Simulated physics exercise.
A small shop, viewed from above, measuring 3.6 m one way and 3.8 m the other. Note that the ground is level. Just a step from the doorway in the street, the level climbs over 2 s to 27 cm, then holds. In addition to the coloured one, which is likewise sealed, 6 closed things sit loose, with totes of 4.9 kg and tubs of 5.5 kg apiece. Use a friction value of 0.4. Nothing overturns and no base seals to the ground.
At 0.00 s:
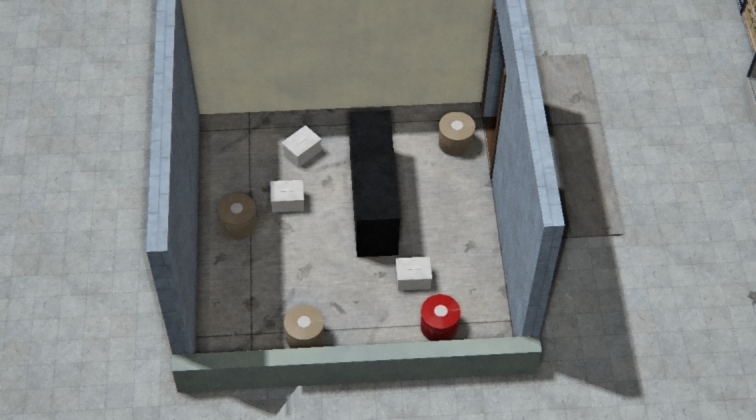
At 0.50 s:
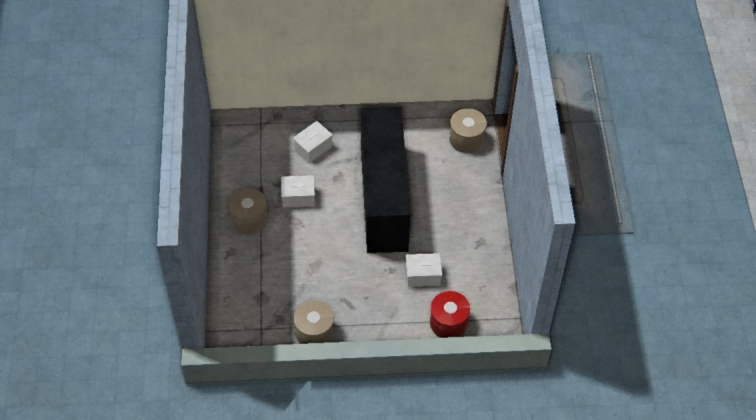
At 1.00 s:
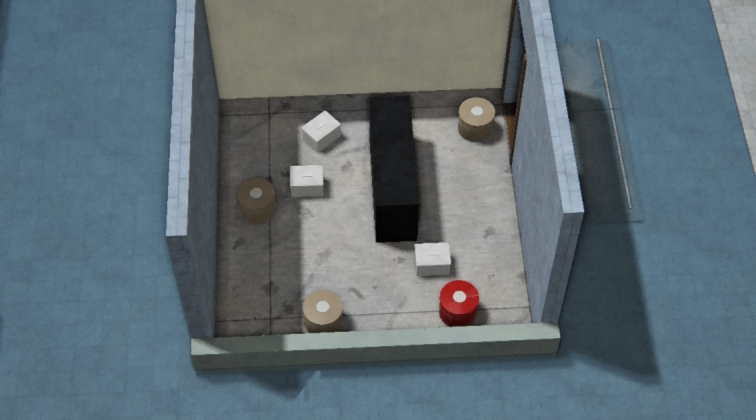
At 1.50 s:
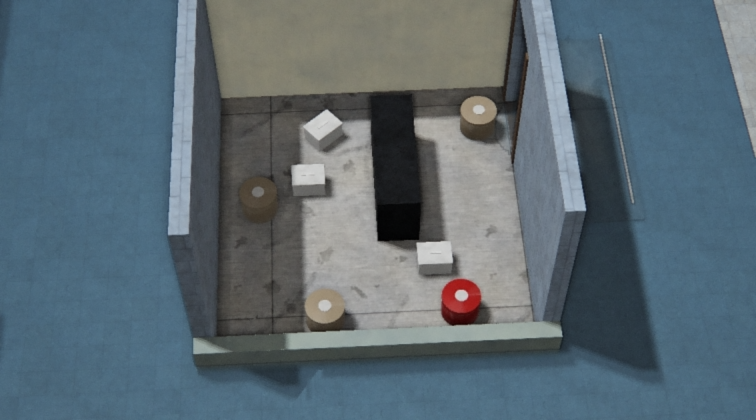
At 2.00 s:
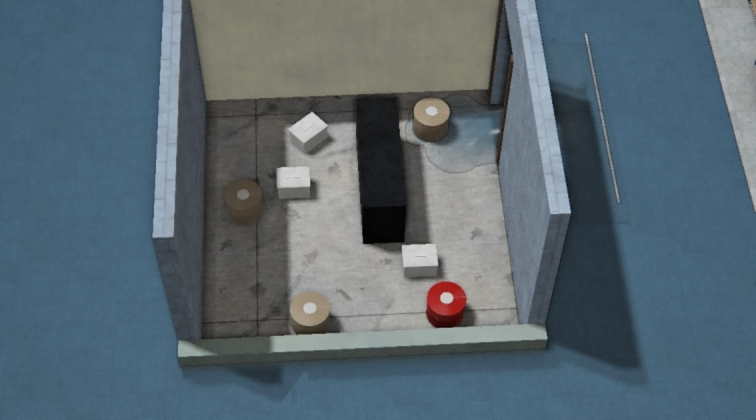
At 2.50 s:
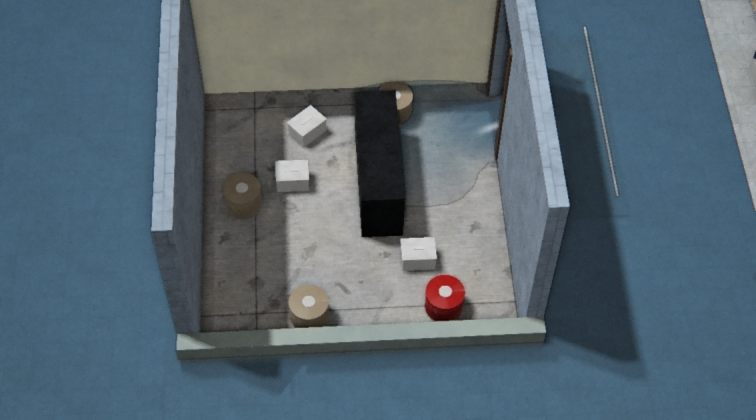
A small shop with pale walls and a grey floor, open at the top, is seen from high above as the view shifts slightly. A long black counter stands in the middle, with three white boxes, three tan tubs and a red tub at lower right around it. Blue water covers the street, then spreads in from the right doorway, and the upper-right tub slides left behind the counter.
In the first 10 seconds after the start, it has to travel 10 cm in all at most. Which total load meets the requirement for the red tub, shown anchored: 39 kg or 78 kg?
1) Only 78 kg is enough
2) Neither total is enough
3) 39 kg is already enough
Answer: 3.
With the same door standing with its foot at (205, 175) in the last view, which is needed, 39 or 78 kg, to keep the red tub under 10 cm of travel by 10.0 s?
Outcome - the lighter pick works.
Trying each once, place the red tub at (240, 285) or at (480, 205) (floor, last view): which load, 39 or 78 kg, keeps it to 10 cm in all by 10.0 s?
Note, in order: Both OK; both OK.
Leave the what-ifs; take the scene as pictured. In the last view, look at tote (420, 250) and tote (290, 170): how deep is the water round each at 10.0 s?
Roughly 9 and 9 cm.
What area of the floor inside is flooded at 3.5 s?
Somewhere around 5.5 m2, roughly.
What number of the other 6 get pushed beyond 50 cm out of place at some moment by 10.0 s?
6 of them.
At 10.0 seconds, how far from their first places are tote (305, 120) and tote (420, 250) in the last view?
They sit 250 cm and 40 cm away, in the order given.
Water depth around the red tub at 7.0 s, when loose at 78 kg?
10 cm, roughly.
After 3.5 s the red tub would be 0 cm from its start with 39 kg and 0 cm from its start with 78 kg; 0 cm of water round it then.
After 4.5 s the red tub would be 0 cm from its start with 39 kg and 0 cm from its start with 78 kg; 5 cm of water round it then.
After 7.0 s the red tub would be 0 cm from its start with 39 kg and 0 cm from its start with 78 kg; 10 cm of water round it then.
After 10.0 s the red tub would be 0 cm from its start with 39 kg and 0 cm from its start with 78 kg; 12 cm of water round it then.
